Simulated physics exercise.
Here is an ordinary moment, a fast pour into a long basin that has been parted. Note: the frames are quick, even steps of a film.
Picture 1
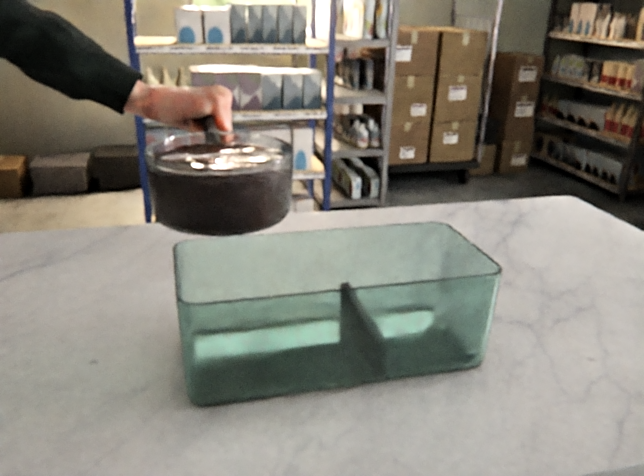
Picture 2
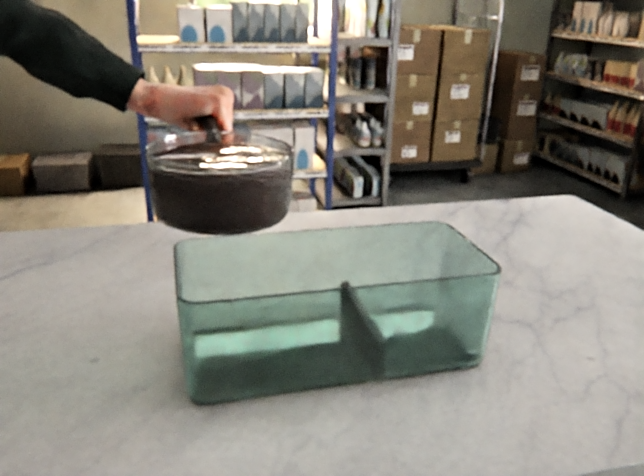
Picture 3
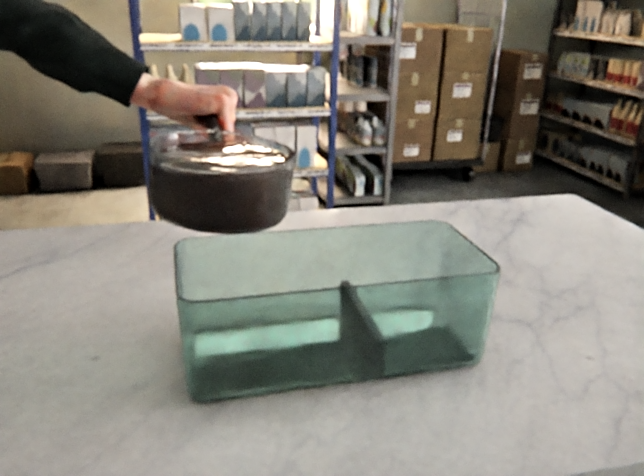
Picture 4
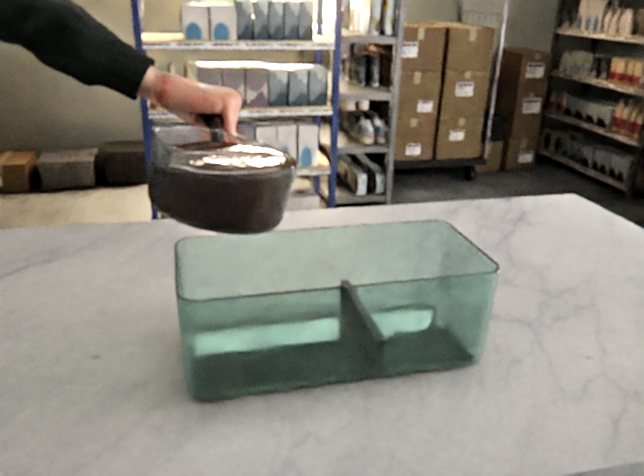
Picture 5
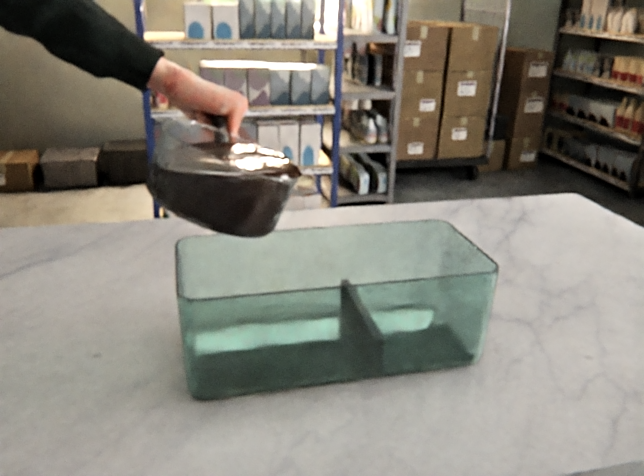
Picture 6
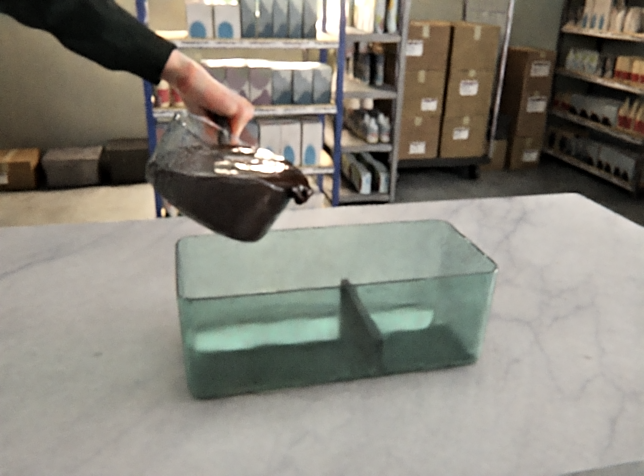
To begin with, a hand holds a clear pot of dark liquid almost level above a long, green, see-through basin with a divider, on a marble surface. The hand then tilts the pot steadily down to the right, and dark liquid starts to edge over its right-hand rim.
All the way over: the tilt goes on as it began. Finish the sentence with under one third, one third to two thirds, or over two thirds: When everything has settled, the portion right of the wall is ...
When everything has settled, the portion right of the wall is under one third.
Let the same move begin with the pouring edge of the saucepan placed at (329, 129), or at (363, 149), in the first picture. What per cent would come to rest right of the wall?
Close to 50 in a hundred, then close to 75 in a hundred.
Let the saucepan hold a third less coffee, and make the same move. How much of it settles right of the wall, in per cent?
Roughly 5 in a hundred.
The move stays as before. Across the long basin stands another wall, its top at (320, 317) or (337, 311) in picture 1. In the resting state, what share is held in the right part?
You'd get roughly 60 per cent the first time and roughly 40 per cent the second.
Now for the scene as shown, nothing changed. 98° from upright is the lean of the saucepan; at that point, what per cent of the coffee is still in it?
Some 15 per cent.
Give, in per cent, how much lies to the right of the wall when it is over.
5 % or thereabouts.
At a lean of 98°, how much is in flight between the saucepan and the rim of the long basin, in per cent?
Airborne share: Approx. 20 %.
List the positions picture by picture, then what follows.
In the first picture, tilt 0°; pouring edge (291, 148); surface from (149, 162) to (288, 155); the long basin's rim runs from (176, 272) to (473, 246); the wall's top is at (362, 311).
In the second picture, tilt 1°; pouring edge (291, 149); surface from (150, 160) to (288, 155).
In the third picture, tilt 6°; pouring edge (293, 154); surface from (152, 157) to (289, 156).
In the fourth picture, tilt 13°; pouring edge (295, 162); surface from (155, 157) to (292, 158).
In the fifth picture, tilt 23°; pouring edge (296, 174); surface from (153, 159) to (292, 166); 3 per cent is over the edge.
In the sixth picture, tilt 34°; pouring edge (294, 187); surface from (151, 159) to (282, 174); 8 per cent is over the edge.
A moment on, the saucepan is tipped on its side and 17 per cent is still to pour, 59 is left of the wall and 3 right of it.
Next, the saucepan is tipped right over and 2 per cent is still to pour, 90 is left of the wall and 4 right of it.
Then the saucepan is tipped right over and 0 per cent is still to pour, 92 is left of the wall and 6 right of it.
Later the saucepan is tipped right over and 0 per cent is still to pour, 92 is left of the wall and 6 right of it.
Finally, 92 per cent lies left of the wall, 6 right of it and 2 outside.
